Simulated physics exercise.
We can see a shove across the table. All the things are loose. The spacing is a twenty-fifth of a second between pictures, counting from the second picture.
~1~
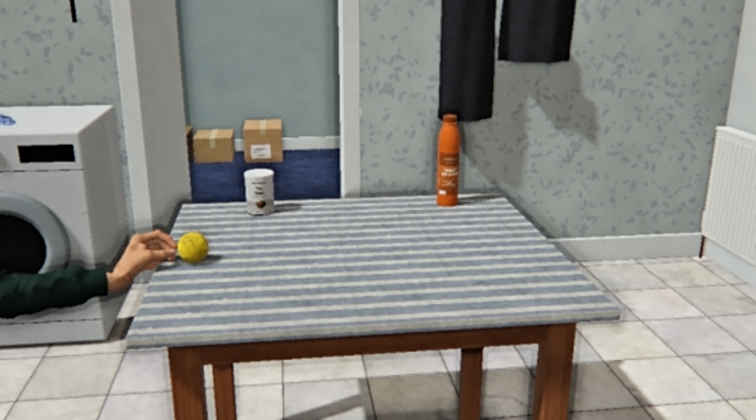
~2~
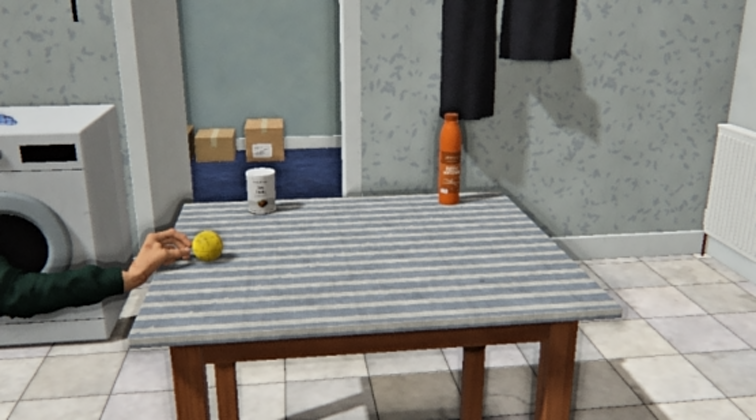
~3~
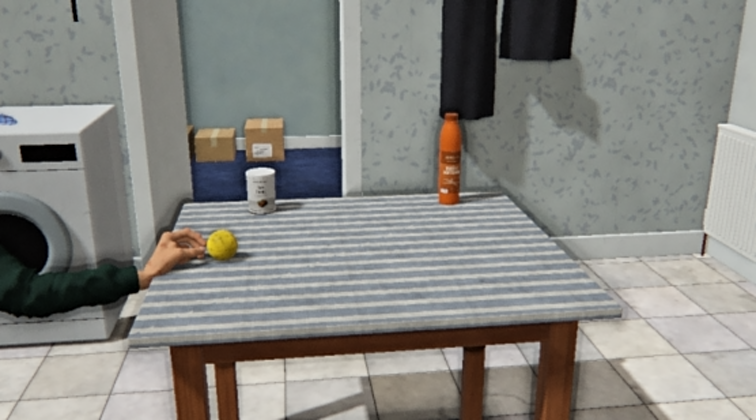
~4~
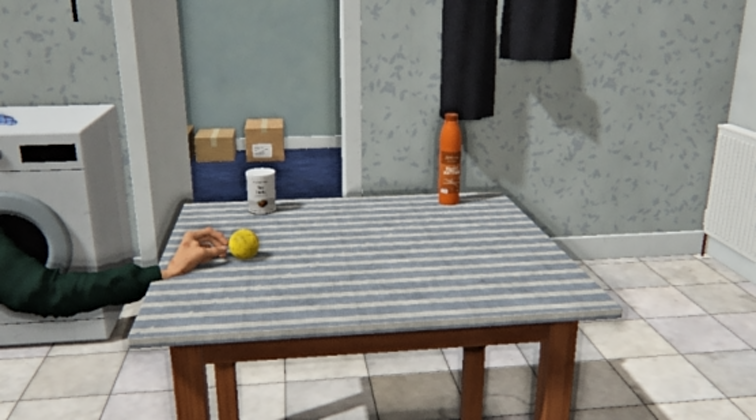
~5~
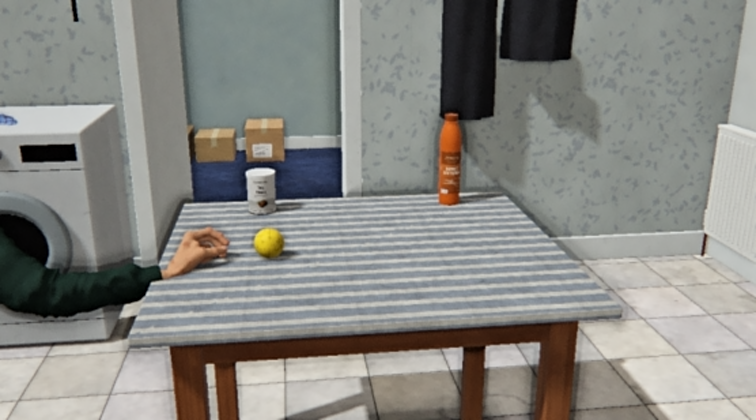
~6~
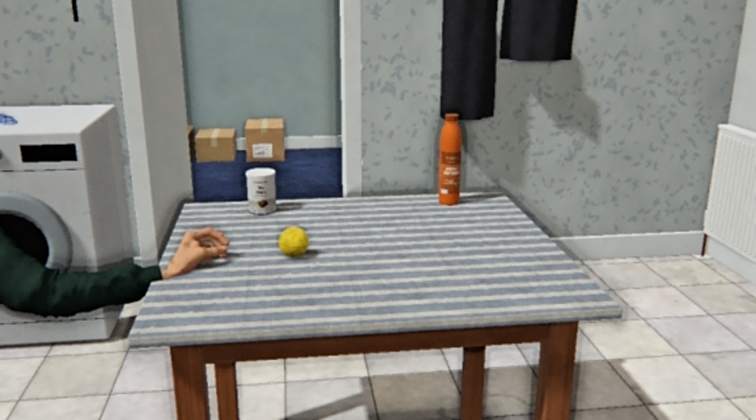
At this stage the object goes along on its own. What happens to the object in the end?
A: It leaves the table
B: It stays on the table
A, it leaves the table.
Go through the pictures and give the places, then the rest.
The first frame shows under the hand; yellow ball (193, 247).
The second frame shows under the hand; yellow ball (208, 246).
The third frame shows under the hand; yellow ball (223, 245).
The fourth frame shows yellow ball (244, 244).
The fifth frame shows yellow ball (270, 243) shifted about its own width.
The sixth frame shows yellow ball (294, 242) shifted well along.
Then, 0.30 s on from there, yellow ball shifted well along near (459, 235).
Then, 0.60 s on from there, yellow ball now off the table.
Then, 0.90 s on from there, things are still on the move.
In the end, off the table, yellow ball.
